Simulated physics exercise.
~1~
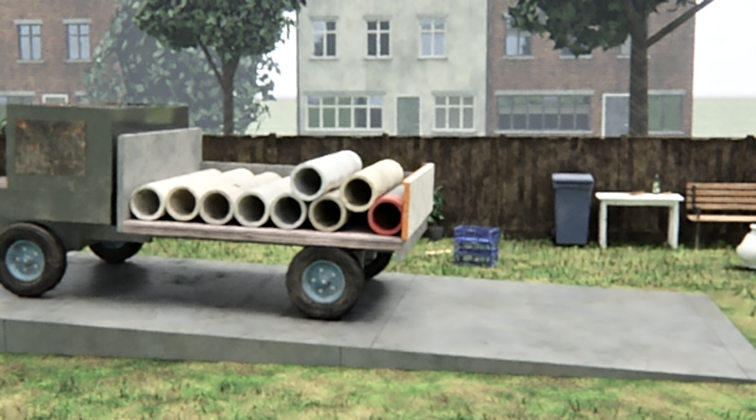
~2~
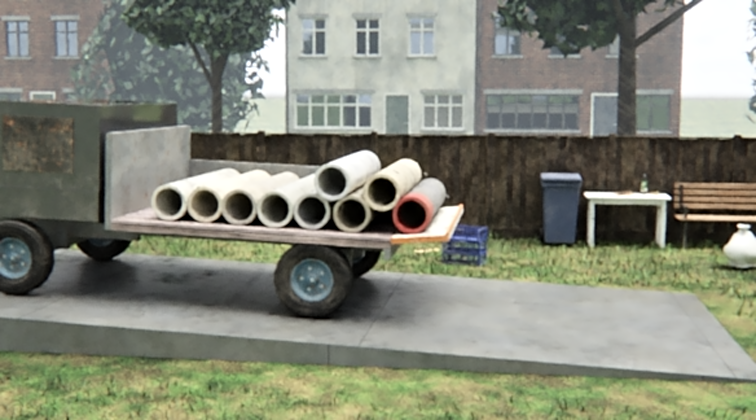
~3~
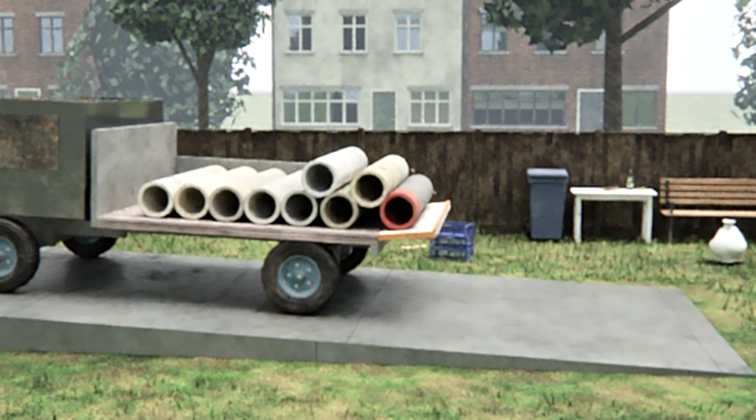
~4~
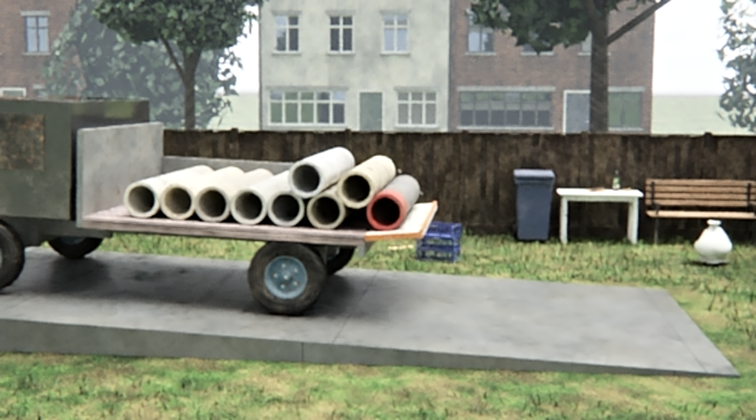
On a paved slope in a grassy yard, seen from the side, a dull grey pick-up stands with its tail to the right. Its open bed carries pale concrete pipes seen end-on, with two resting on top of the row and a red-marked one at the right end against the raised tailgate. Behind are a dark fence, a blue crate, a bin, a white table and a bench. The tailgate swings down, and the red pipe rolls a short way right onto it. The view shifts slightly right as the red pipe rests on the lowered gate, still aboard.
